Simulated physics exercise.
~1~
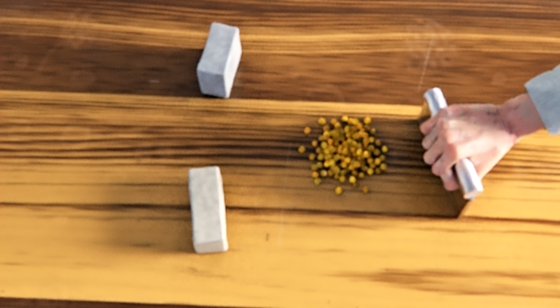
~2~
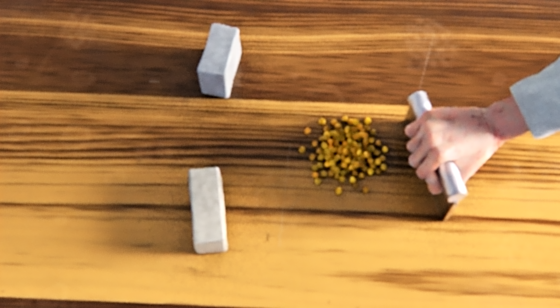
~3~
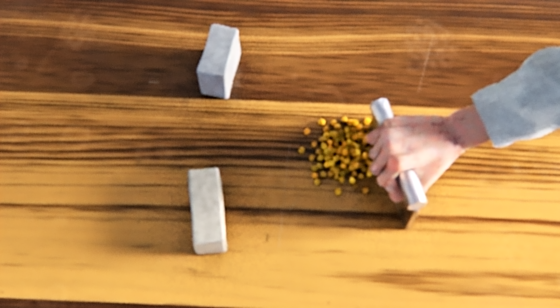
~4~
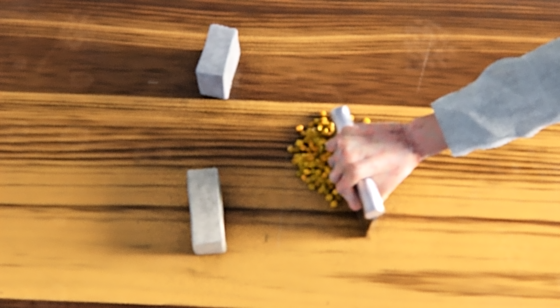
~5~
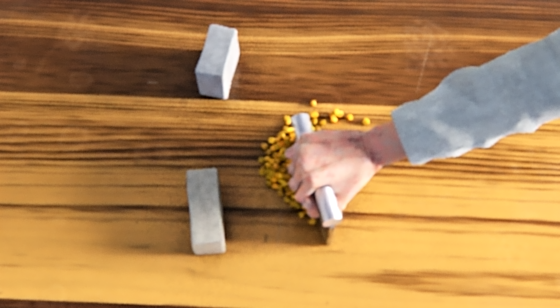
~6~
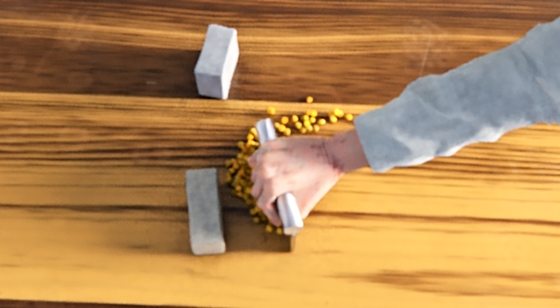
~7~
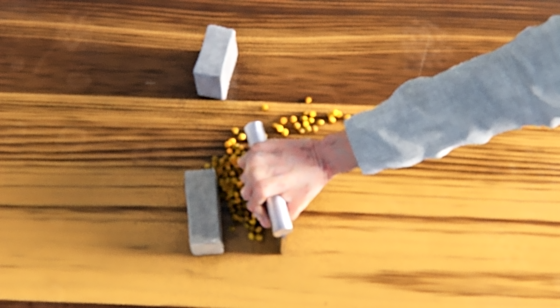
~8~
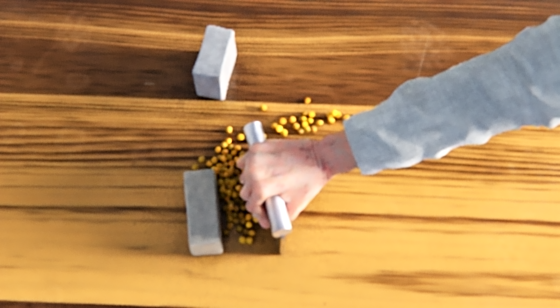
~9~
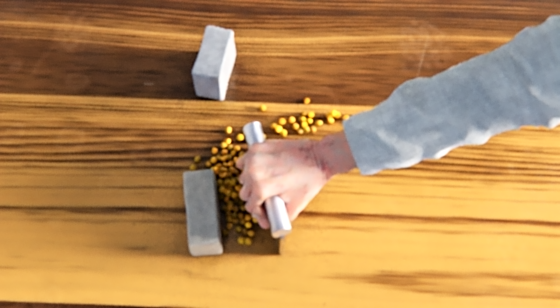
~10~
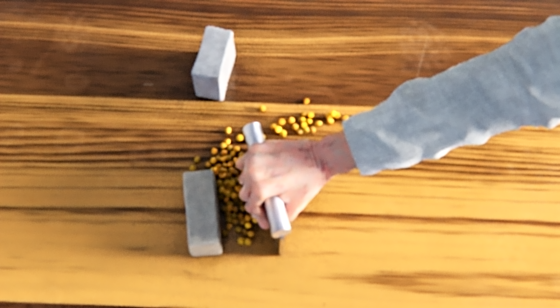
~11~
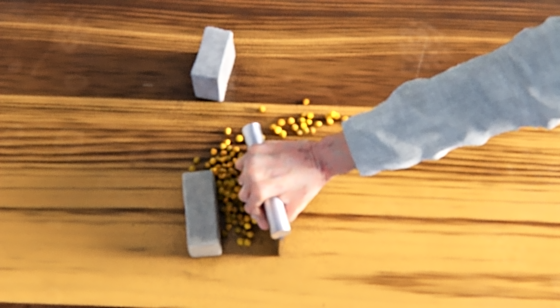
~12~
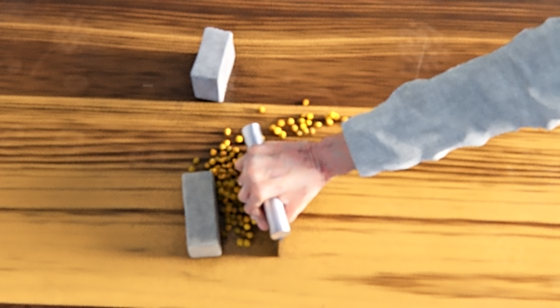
Hand sweeping a pile of yellow kernels leftward across a wooden surface with a scraper, stopping with most bunched before two blocks.
